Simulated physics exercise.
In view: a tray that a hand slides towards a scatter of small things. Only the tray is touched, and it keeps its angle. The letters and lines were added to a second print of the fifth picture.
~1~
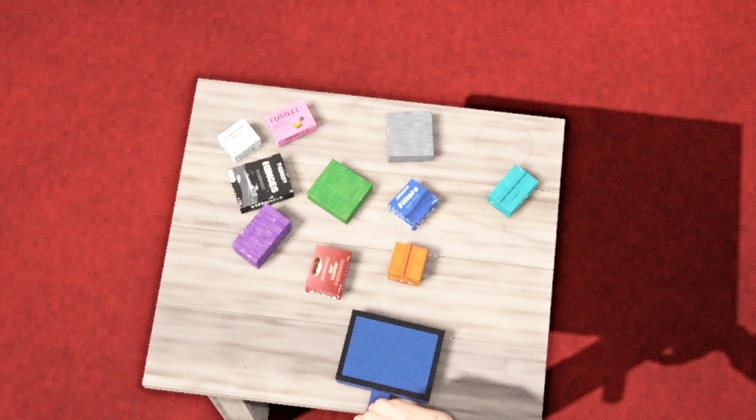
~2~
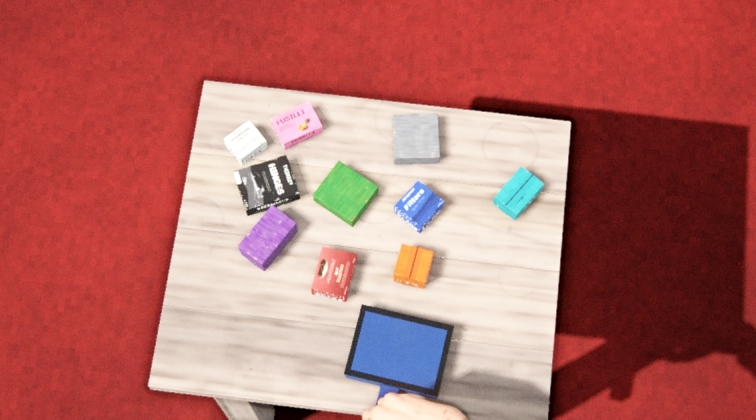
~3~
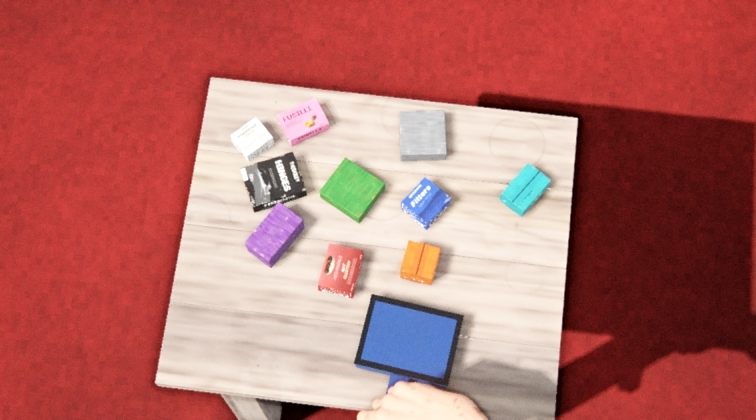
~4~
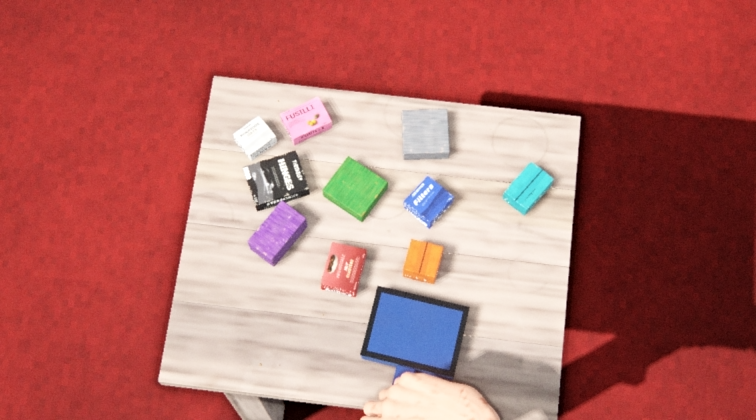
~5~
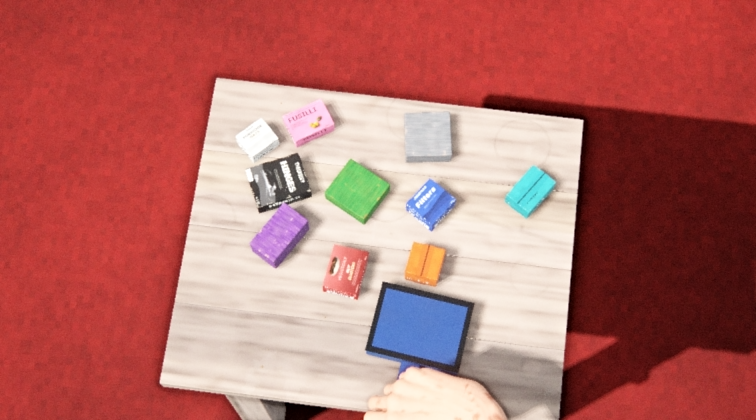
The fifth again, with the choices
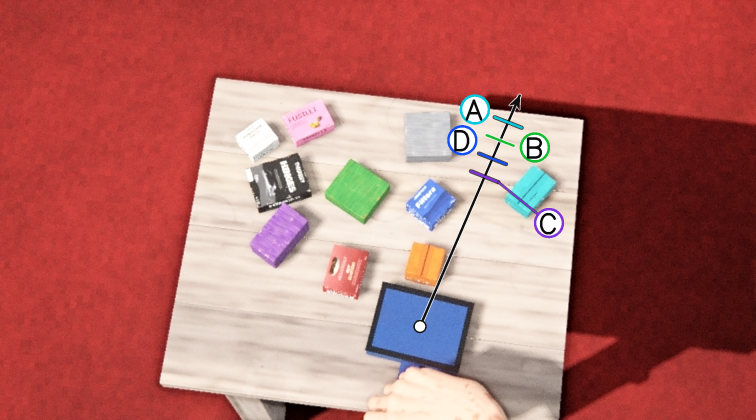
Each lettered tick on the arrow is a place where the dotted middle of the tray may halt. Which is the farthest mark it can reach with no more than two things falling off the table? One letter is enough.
It can go as far as D.
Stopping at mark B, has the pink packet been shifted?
No.
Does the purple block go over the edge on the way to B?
By then, no.
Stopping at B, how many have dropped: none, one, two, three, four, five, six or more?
In all, three.
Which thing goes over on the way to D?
It is the grey block.
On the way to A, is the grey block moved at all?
Yes.
On the marked copy, A at (508, 122); B at (500, 140); C at (485, 177); D at (492, 159); the arrow from (420, 327) to (519, 95); the white dot at (420, 327).
Following D. Soon after the start, tray (447, 266); blue box (434, 179); orange box (446, 215).
Later, tray (472, 207); grey block (413, 109); turquoise box (543, 176).
In the end, tray (491, 163); grey block over the edge; blue box (448, 103); one fallen.
As for the rest, A drops three; B drops three; C is within the limit but short.
